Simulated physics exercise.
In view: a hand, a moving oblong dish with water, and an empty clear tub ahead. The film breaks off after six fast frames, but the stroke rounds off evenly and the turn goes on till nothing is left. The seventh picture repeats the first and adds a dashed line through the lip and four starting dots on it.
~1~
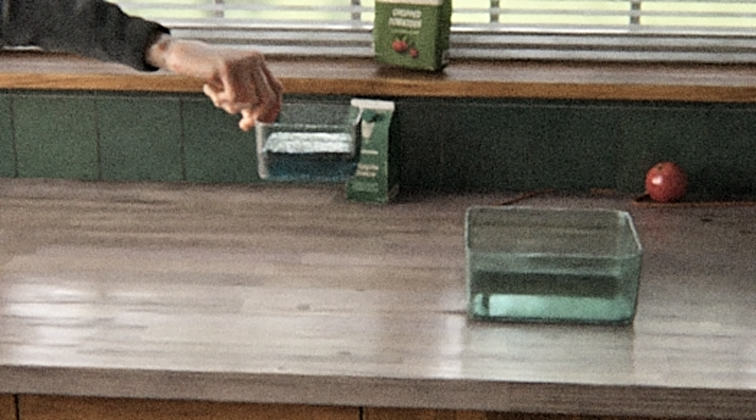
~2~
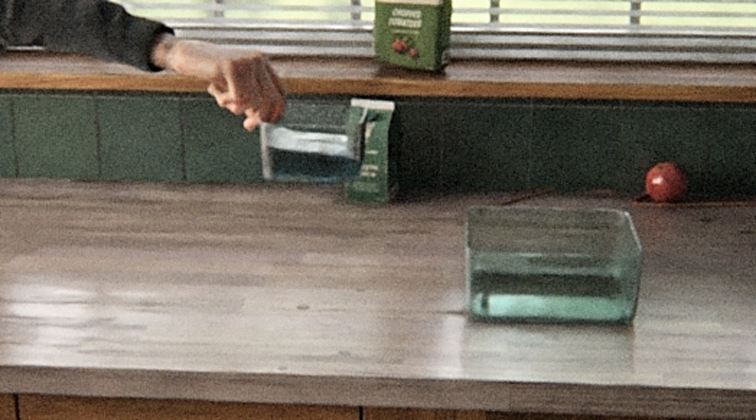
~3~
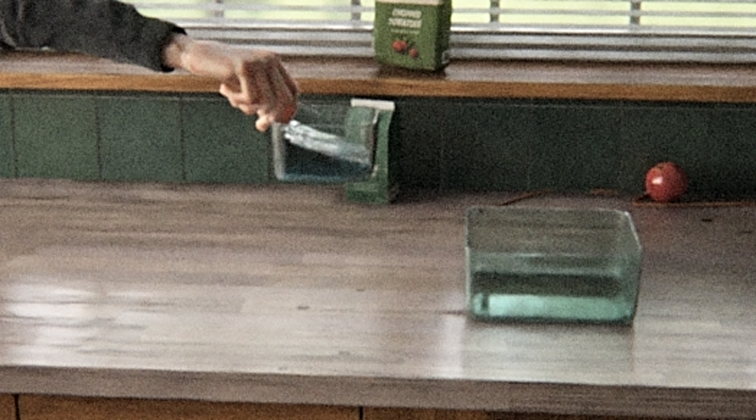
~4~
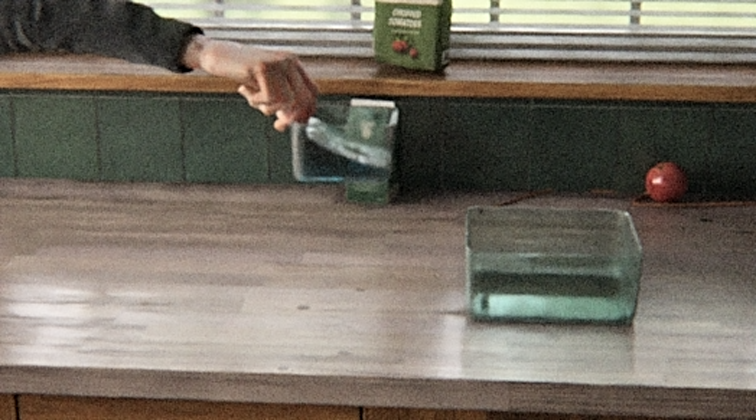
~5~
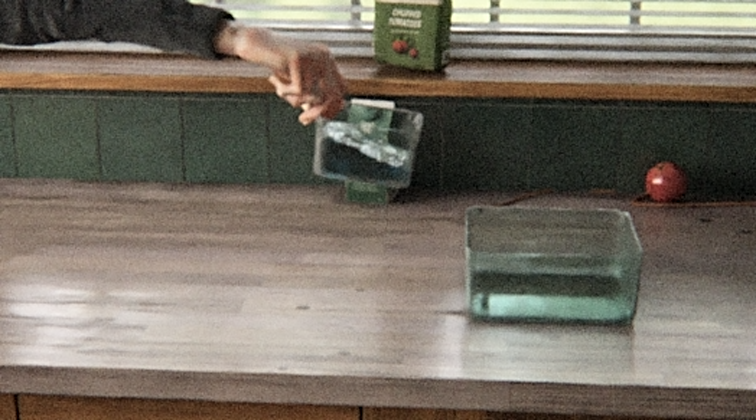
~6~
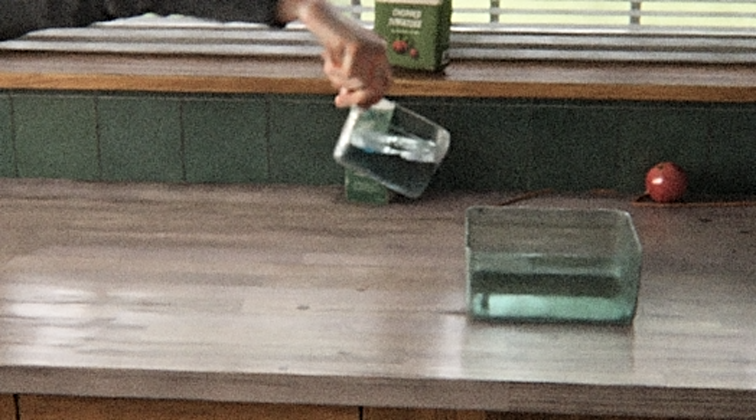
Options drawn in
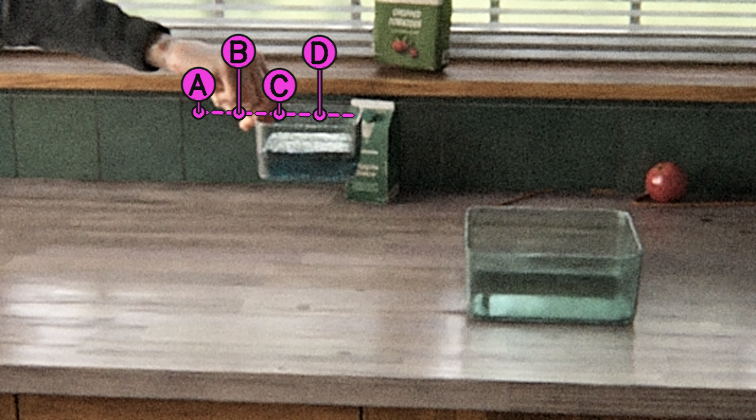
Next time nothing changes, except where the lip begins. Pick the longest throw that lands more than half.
The answer is place D.
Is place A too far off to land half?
Yes, it does.
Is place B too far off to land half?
Yes.
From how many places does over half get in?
One of them.
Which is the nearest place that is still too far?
C.
On the marked copy, A at (198, 112); B at (238, 113); C at (279, 113); D at (319, 114).
For place A, about 0 % lands in the tub, 100 % falls short.
For place B, about 0 % lands in the tub, 99 % falls short.
For place C, about 18 % lands in the tub, 79 % falls short and 3 % goes beside or beyond.
For place D, about 70 % lands in the tub, 21 % falls short and 10 % goes beside or beyond.
